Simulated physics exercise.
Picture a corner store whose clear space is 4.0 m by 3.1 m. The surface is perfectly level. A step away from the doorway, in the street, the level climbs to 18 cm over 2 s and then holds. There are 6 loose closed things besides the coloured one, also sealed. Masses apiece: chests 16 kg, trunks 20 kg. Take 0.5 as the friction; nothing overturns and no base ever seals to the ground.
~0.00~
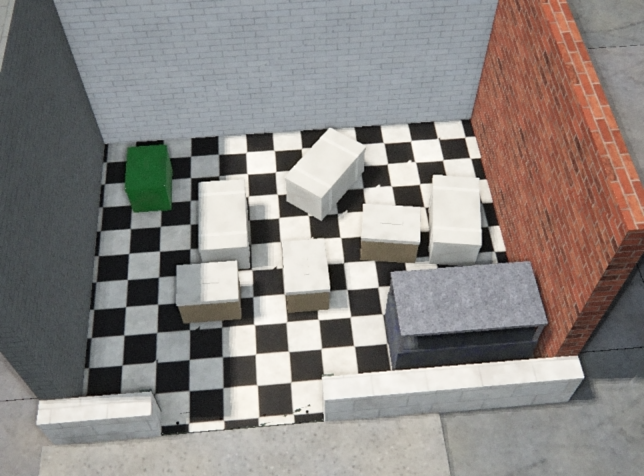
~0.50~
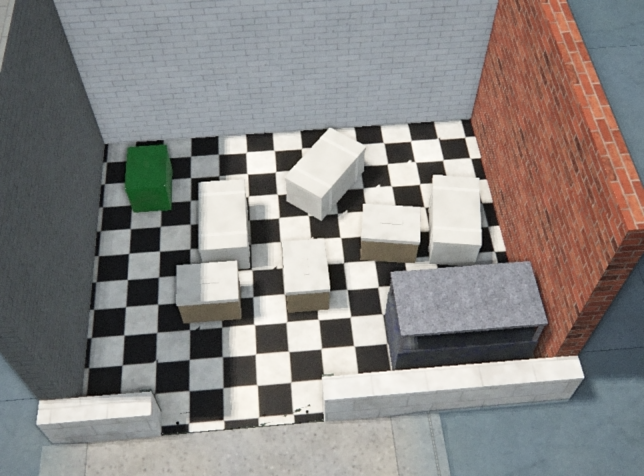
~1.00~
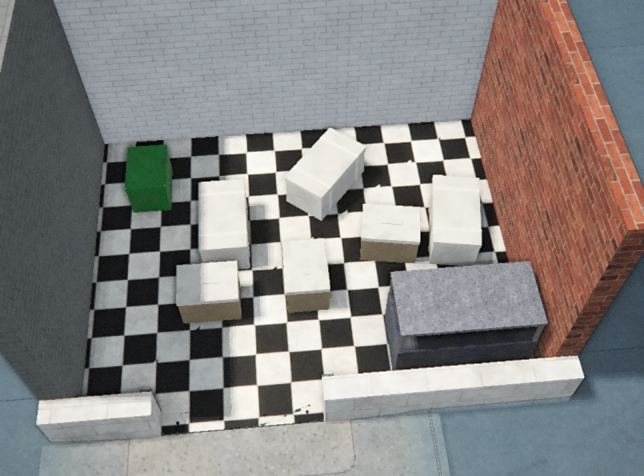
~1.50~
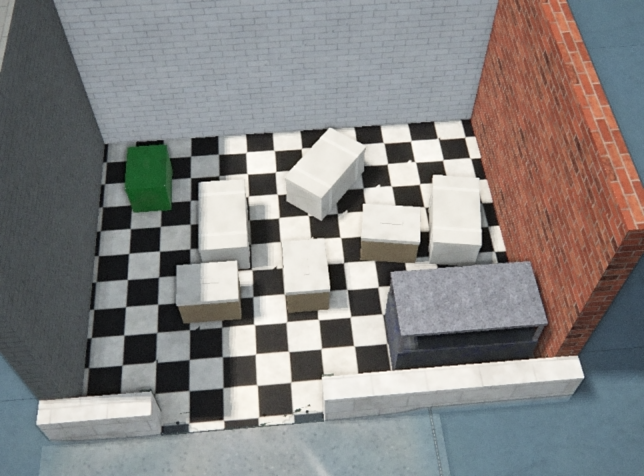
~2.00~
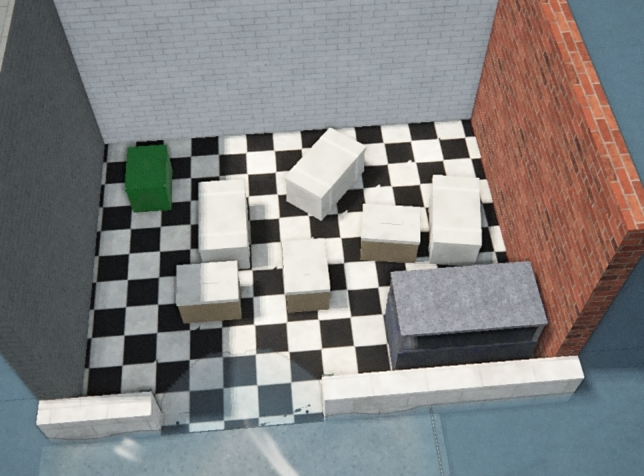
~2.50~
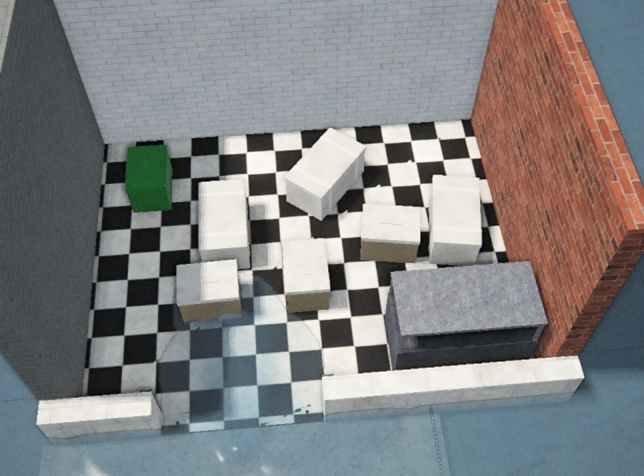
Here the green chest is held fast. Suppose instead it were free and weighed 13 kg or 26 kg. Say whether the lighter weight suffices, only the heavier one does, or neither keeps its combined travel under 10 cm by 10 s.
It moves too much either way.
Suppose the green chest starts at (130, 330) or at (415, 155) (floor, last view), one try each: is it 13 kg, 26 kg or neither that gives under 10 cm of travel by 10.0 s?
First try the heavier suffices, second try none suffices.
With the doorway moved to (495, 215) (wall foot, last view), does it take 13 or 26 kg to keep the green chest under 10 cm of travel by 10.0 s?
Under that change no listed mass suffices.
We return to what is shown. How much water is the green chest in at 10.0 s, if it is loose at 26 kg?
Something like 12 centimetres.
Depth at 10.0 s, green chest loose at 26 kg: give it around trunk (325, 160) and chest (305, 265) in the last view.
I'd estimate 11 cm for the first and 12 cm for the second.
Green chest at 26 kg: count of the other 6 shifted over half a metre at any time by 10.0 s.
The count comes to 4.
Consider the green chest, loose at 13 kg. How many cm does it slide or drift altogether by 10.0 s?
Roughly 100 cm.
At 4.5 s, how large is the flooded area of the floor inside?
I'd put it close to 8.5 m2.
After 3.5 s the green chest would be 0 cm from its start with 13 kg and 0 cm from its start with 26 kg; 0 cm of water round it then.
After 4.5 s the green chest would be 0 cm from its start with 13 kg and 0 cm from its start with 26 kg; 4 cm of water round it then.
After 7.0 s the green chest would be 27 cm from its start with 13 kg and 7 cm from its start with 26 kg; 13 cm of water round it then.
After 10.0 s the green chest would be 26 cm from its start with 13 kg and 29 cm from its start with 26 kg; 12 cm of water round it then.
